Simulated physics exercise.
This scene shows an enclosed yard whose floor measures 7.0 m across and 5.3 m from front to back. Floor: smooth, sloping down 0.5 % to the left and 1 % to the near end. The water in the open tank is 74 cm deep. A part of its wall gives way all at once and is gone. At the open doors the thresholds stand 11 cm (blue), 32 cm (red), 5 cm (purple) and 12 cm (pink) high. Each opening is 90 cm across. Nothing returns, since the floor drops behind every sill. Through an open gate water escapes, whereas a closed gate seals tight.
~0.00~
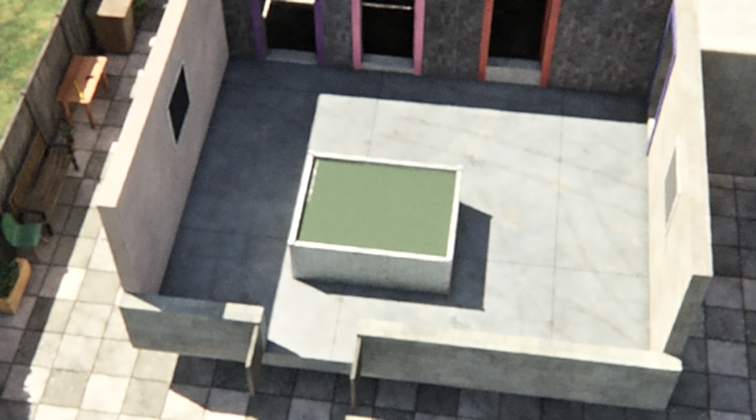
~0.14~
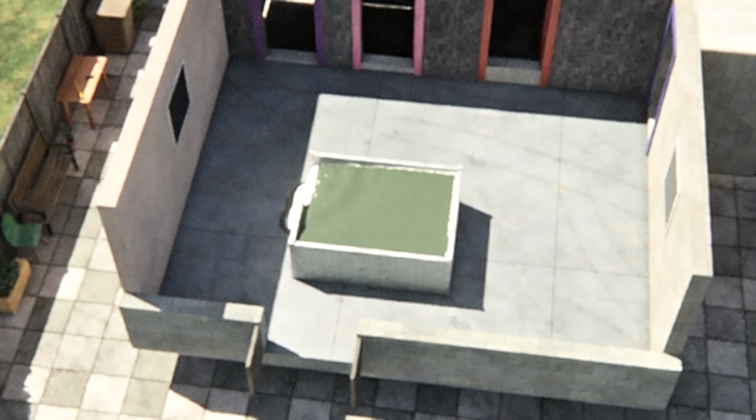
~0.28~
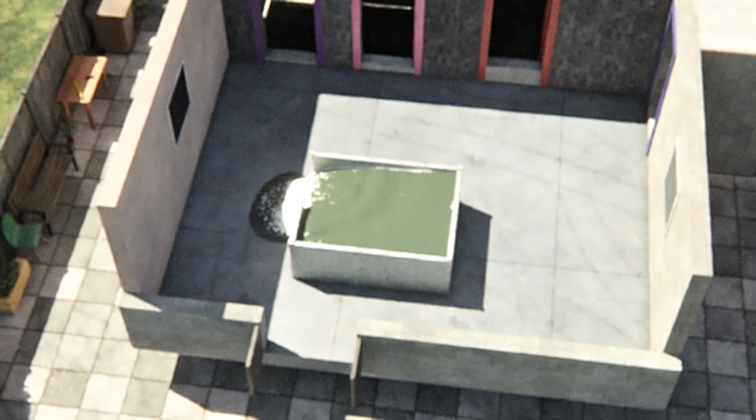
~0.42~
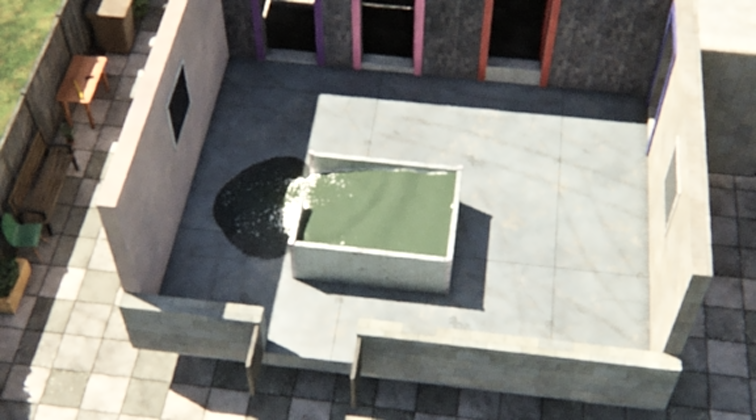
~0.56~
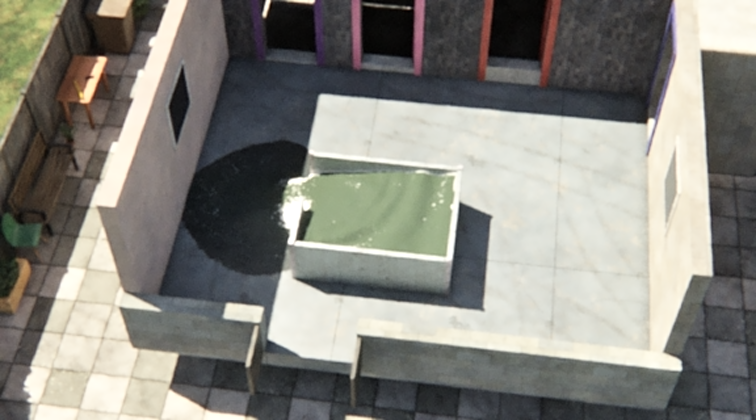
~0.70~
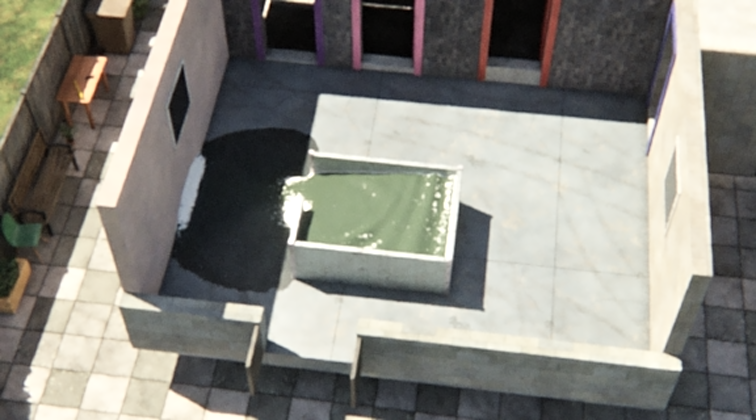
An open tank's left wall gives way and water pours out, spreading across the yard floor.
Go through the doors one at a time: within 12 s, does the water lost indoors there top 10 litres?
As I see it, blue door: Fails to top it, red door: Fails to top it, purple door: Tops it, pink door: Fails to top it.
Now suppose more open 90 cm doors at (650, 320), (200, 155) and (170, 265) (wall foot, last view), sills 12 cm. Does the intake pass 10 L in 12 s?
Well, the first is on the low side, the second is on the high side, and the third is on the high side.
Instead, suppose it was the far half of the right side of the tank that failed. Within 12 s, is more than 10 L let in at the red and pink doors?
Then: Red not over, pink below.
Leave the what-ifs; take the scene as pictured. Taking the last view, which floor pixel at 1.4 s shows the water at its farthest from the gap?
I'd put it near pixel (228, 61) of the last picture.
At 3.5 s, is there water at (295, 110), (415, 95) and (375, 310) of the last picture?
Listed in sequence, the spots are drenched, drenched and drenched.
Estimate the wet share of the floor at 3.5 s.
Wet share: Near 45 percent.
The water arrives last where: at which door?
The blue one.
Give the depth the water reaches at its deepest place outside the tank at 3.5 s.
Peak depth: Approx. 26 cm.
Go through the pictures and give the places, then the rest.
The first picture shows the open tank at (378, 208) is whole and still, 74 cm deep.
In the second picture, the front is at a hidden place, 0.5 m from the gap at (310, 198); 0.2 m2 of floor is under water; 74 cm left at the back of the open tank.
In the third picture, water pours out at (310, 200) and has run 0.8 m, to (255, 214); typically 11 cm deep outside, 74 cm at the open tank's back.
In the fourth picture, water pours out at (310, 201) and has run 1.4 m, to (220, 211); typically 7 cm deep outside, 74 cm at the open tank's back.
In the fifth picture, the front is at (192, 183), 1.9 m from the gap at (310, 201); 3.3 m2 of floor is under water; 72 cm left at the back of the open tank.
In the sixth picture, the front is at (203, 147), 2.2 m from the gap at (310, 200); 4.4 m2 of floor is under water; 64 cm left at the back of the open tank.
After 1.4 s water covers 20 % of the floor and is deepest (41 cm) near (305, 207); blue door not reached, red door not reached, purple door not reached, pink door not reached.
After 2.2 s water covers 25 % of the floor and is deepest (40 cm) near (150, 324); blue door not reached, red door not reached, purple door 14 cm at the sill, 2 L in, pink door not reached.
After 3.5 s water covers 45 % of the floor and is deepest (26 cm) near (154, 313); blue door not reached, red door not reached, purple door 16 cm at the sill, 75 L in, pink door 5 cm at the sill, 0 L in.
After 7.0 s water covers 95 % of the floor and is deepest (15 cm) near (150, 324); blue door 6 cm at the sill, 0 L in, red door 2 cm at the sill, 0 L in, purple door 10 cm at the sill, 185 L in, pink door 5 cm at the sill, 0 L in.
After 12.0 s water covers 95 % of the floor and is deepest (14 cm) near (430, 356); blue door 5 cm at the sill, 0 L in, red door 3 cm at the sill, 0 L in, purple door 5 cm at the sill, 211 L in, pink door 3 cm at the sill, 0 L in.
